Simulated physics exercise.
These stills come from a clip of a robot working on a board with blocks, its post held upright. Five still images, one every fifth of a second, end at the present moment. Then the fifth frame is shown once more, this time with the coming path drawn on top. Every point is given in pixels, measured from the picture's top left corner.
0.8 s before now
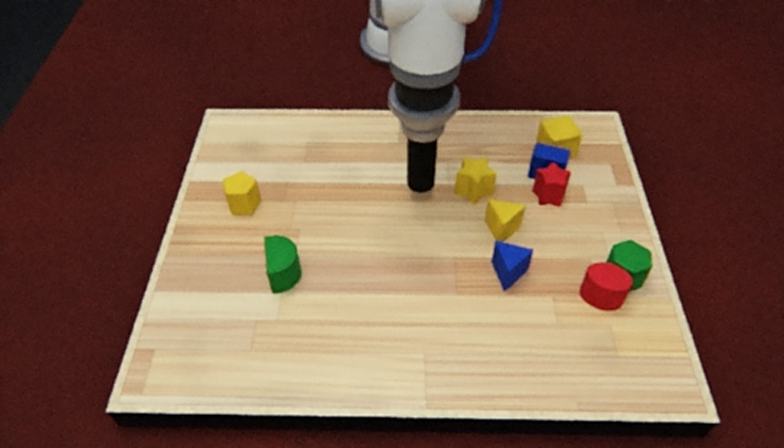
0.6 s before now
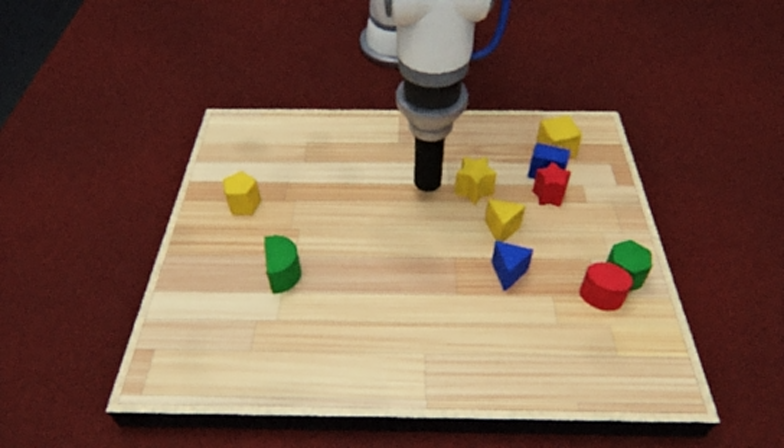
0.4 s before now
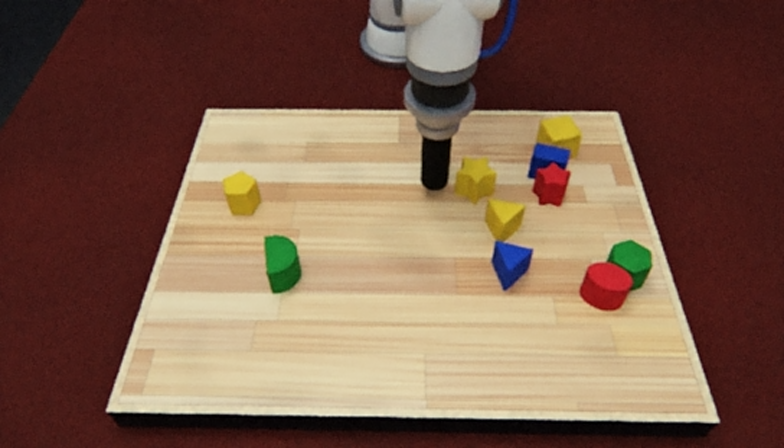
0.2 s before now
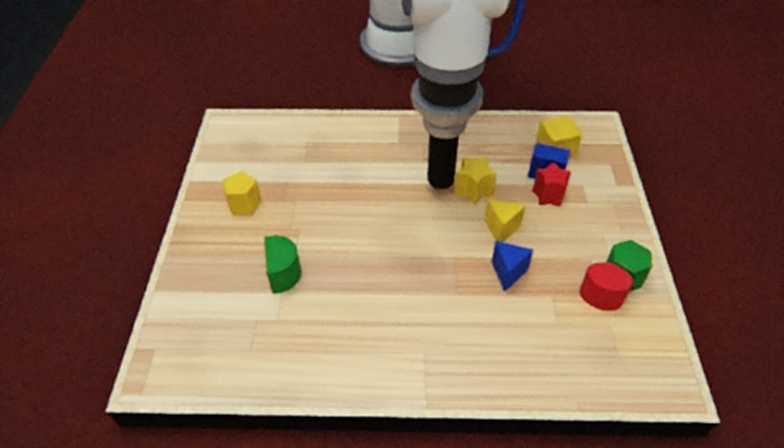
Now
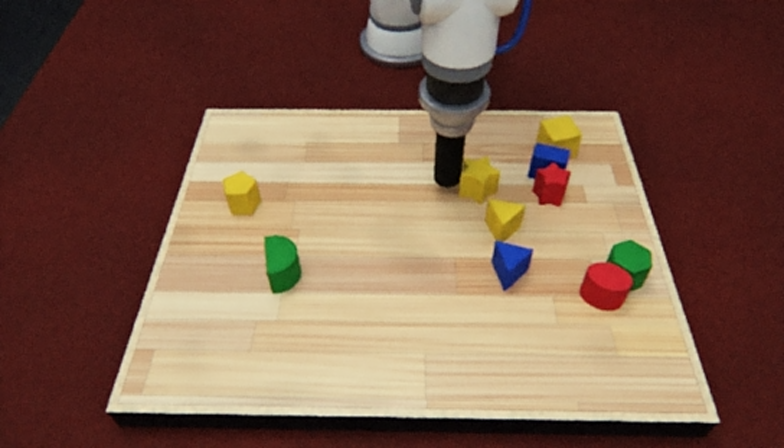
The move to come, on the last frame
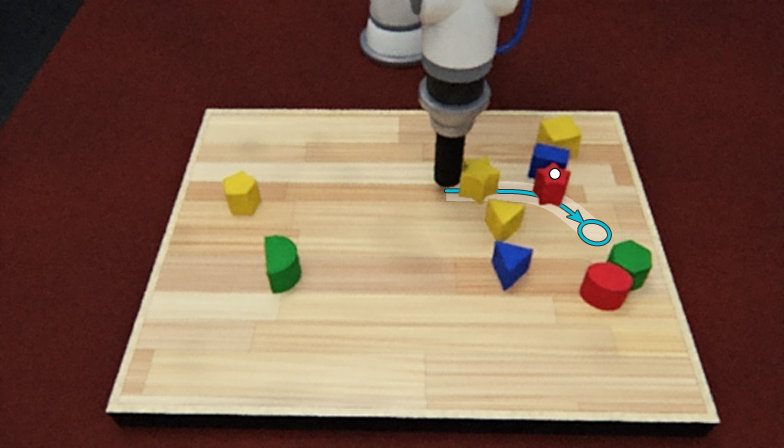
On a wooden board, a robot arm slides right and slightly nudges a yellow star-shaped block.
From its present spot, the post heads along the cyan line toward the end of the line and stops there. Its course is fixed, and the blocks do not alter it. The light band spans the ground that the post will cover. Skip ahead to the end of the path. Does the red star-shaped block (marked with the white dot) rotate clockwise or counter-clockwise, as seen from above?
I'd predict that, seen from above, the red star-shaped block rotates clockwise.
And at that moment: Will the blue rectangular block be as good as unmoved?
It seems not.
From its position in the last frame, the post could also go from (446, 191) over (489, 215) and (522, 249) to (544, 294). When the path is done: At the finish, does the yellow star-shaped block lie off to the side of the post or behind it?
I'd say yes.
The line goes from (446, 191) through (499, 191) and (552, 200) to (595, 232); the dot is on the red star-shaped block.
What follows on the original path. One third of the way, post at (503, 179); yellow star-shaped block at (533, 167), turned 20° anticlockwise; blue rectangular block at (554, 152); red star-shaped block at (568, 176), turned 20° clockwise.
Two thirds of the way, post at (556, 188); yellow star-shaped block at (576, 165), turned 55° anticlockwise; blue rectangular block at (584, 147); red star-shaped block at (608, 178), turned 50° clockwise; yellow square piece at (568, 124), turned 25° anticlockwise.
At the end, post at (599, 220); yellow star-shaped block at (581, 167), turned 70° anticlockwise; blue rectangular block at (584, 147); red star-shaped block at (611, 178), turned 60° clockwise; yellow square piece at (568, 124), turned 25° anticlockwise.
